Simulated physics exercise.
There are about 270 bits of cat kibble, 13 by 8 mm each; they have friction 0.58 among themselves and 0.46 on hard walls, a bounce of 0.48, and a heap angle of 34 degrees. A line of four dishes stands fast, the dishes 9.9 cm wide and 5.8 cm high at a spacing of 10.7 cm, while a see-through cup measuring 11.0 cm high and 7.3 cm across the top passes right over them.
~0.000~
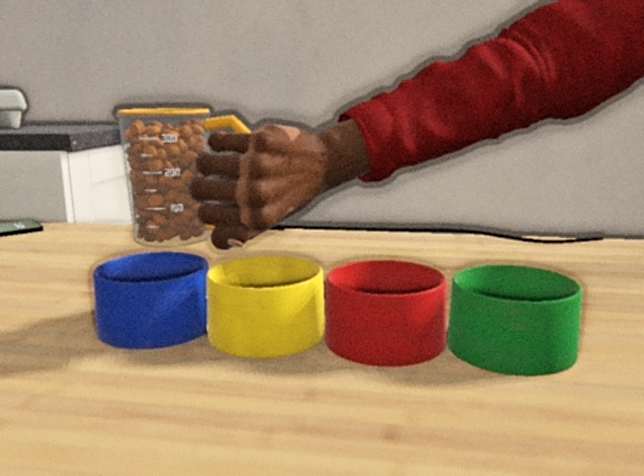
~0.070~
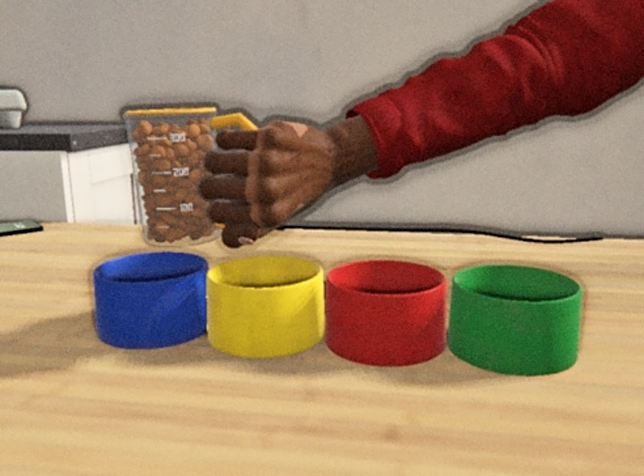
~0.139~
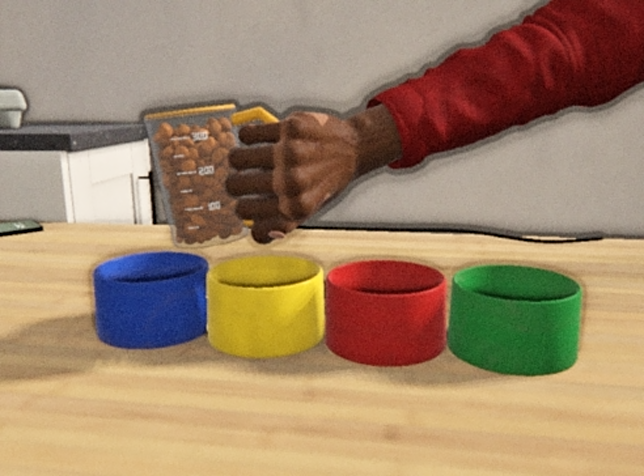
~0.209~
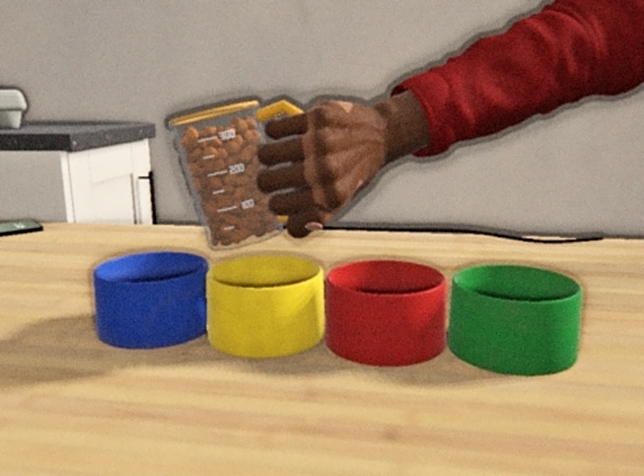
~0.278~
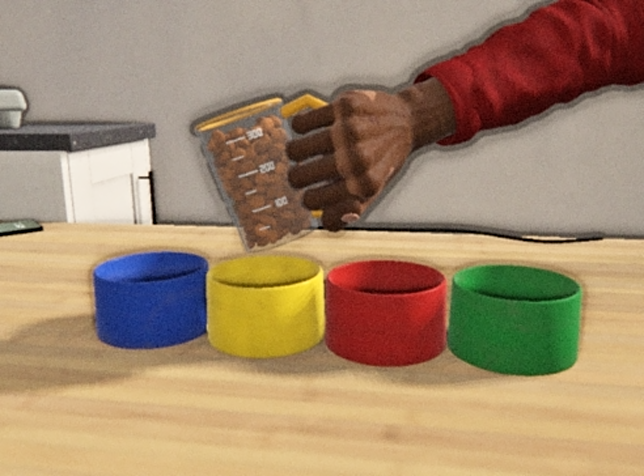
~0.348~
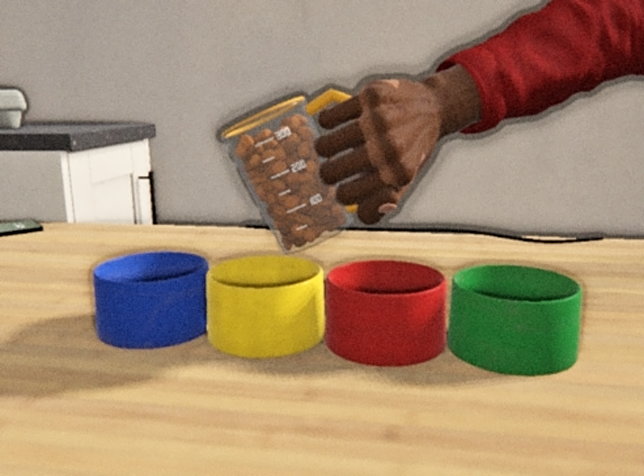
We see a hand in a red sleeve holding a clear cup of brown pieces above blue, yellow, red and green dishes, moving it rightward from near the blue dish while gradually tilting its top to the left.
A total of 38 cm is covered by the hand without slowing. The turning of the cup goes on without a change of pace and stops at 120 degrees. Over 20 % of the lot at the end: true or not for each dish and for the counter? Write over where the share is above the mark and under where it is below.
Red dish: Under; blue dish: Under; green dish: Over; yellow dish: Under; counter: Under.
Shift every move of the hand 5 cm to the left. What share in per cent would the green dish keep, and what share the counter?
Green 90; counter 10.
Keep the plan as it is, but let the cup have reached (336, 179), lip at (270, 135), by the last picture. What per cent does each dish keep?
Red 0; blue 0; green 100; yellow 0.
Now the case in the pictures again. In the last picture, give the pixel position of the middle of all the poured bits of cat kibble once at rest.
Centre at rest, approx.: (521, 314) px.
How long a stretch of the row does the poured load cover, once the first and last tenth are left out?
6 centimetres.
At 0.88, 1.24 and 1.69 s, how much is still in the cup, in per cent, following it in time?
At the three moments: 100, 95 and 35 percent.
After 0.88 s, tilt 69 degrees; cup holds 100 %.
After 1.24 s, tilt 100 degrees; cup holds 95 %, green 5 %.
After 1.69 s, tilt 120 degrees; cup holds 35 %, green 65 %.
By 2.7 s all is still; red 0 %, blue 0 %, green 100 %, yellow 0 %, counter 0 %.
